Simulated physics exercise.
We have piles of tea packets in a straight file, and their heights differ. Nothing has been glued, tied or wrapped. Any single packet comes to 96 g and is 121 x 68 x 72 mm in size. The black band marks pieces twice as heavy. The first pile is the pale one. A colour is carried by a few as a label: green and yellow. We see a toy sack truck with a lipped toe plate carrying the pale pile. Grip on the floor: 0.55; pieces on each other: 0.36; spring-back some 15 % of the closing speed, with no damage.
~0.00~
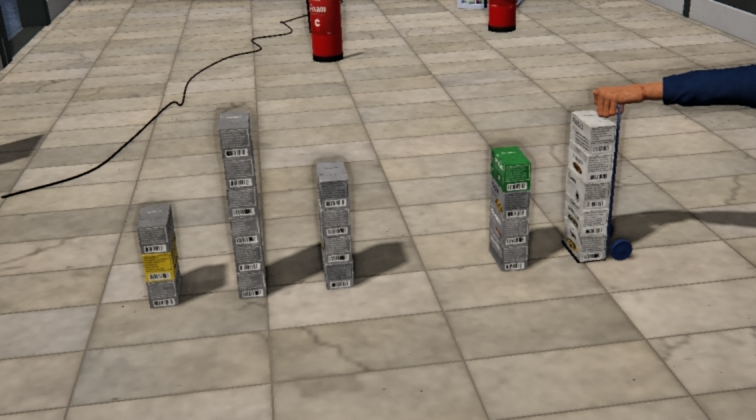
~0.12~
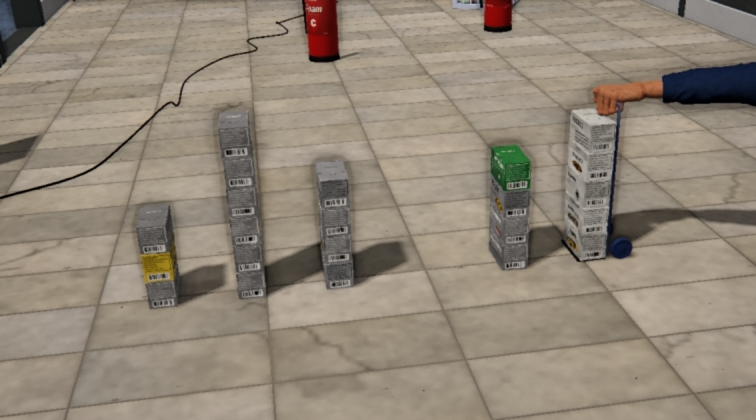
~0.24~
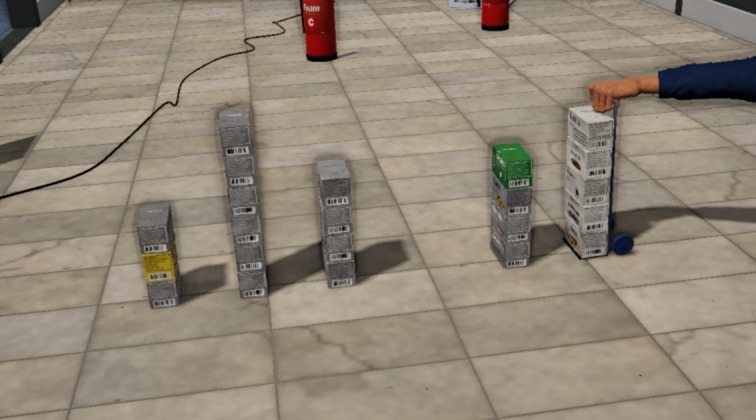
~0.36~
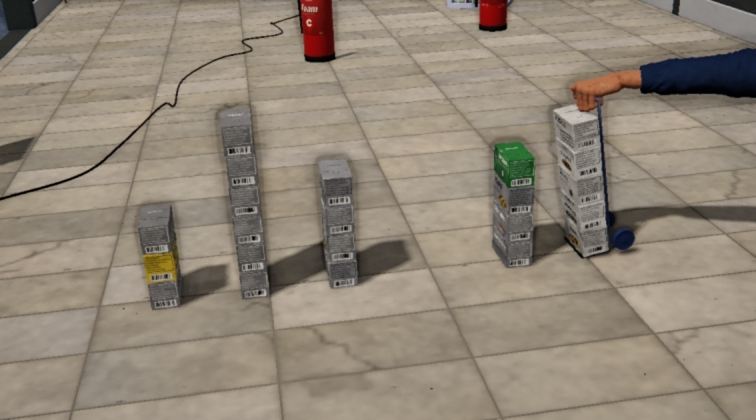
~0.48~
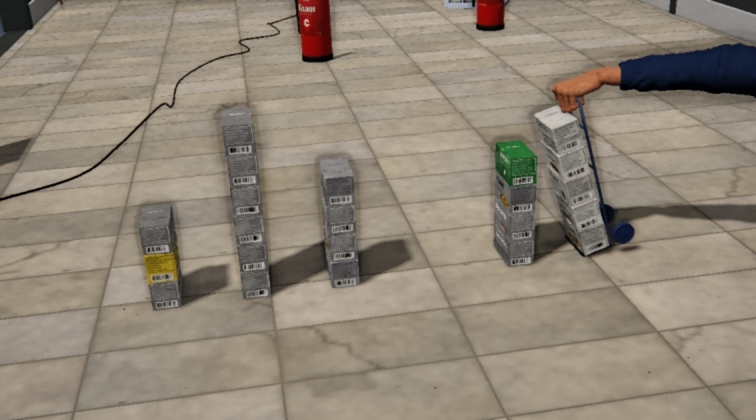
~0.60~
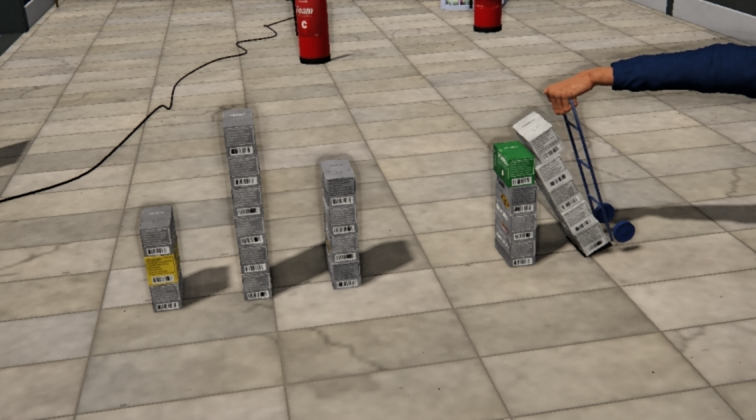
Pale stack of packets on a toy sack truck tilting left under a hand, leaning onto the green-topped pile beside it.
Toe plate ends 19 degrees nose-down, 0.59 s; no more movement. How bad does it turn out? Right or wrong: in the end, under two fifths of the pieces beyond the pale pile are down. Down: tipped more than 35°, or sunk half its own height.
Right, it is less than two fifths.
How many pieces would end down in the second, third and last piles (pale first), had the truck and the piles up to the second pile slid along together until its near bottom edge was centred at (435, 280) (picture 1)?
You'd get second 4, third 3 and last 2.
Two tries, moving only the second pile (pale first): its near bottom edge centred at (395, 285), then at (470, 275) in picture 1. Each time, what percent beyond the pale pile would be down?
0 and 20 %.
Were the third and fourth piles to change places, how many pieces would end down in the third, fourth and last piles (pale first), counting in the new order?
Down tally in the new order: Third = 0, fourth = 0, last = 0.
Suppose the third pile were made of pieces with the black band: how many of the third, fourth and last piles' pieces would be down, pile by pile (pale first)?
Third: 0; fourth: 0; last: 0.
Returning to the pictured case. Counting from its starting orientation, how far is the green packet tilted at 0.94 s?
Some 50°.
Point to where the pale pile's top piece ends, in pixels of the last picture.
The top piece finishes near (394, 239).
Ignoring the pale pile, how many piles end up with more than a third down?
1 altogether.
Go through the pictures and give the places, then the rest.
In the first frame (we follow the side turned to the camera; the camera moves round a little), truck frame (617, 138) 0° forward; yellow packet (158, 268); green packet (517, 178); no other piece has moved.
Truck frame (617, 137) 0° forward; green packet (518, 177), in the second frame.
Truck frame (614, 133) 2° forward; yellow packet (158, 268), in the third frame.
Truck frame (601, 131) 9° forward, top of the pale pile leaning 9°; green packet (522, 173); no other piece has moved, in the fourth frame.
Truck frame (586, 130) 16° forward, top of the pale pile leaning 17°; green packet (523, 172); no other piece has moved, in the fifth frame.
Truck frame (580, 131) 19° forward, top of the pale pile leaning 30°; green packet (522, 173) displaced 8 mm; yellow packet (161, 271); one has shifted, in the sixth frame.
Around 0.70 s, 3 of the pale pile down; none of the 17 other packets down, 4 disturbed; green packet tipped 6°.
Around 0.84 s, 5 of the pale pile down; none of the 17 other packets down, 4 disturbed; green packet tipped 23°.
Around 0.94 s, 5 of the pale pile down; 4 of the 17 other packets down; green packet tipped 49°, 8 cm lower.
Around 1.08 s, 5 of the pale pile down; 4 of the 17 other packets down; green packet on its side.
Finally (1.9 s), 5 of the pale pile down; 4 of the 17 other packets down; green packet on its side; yellow packet unmoved. That is 24 per cent. Seen by the last camera, middles, green packet near (376, 258), yellow packet near (163, 259).
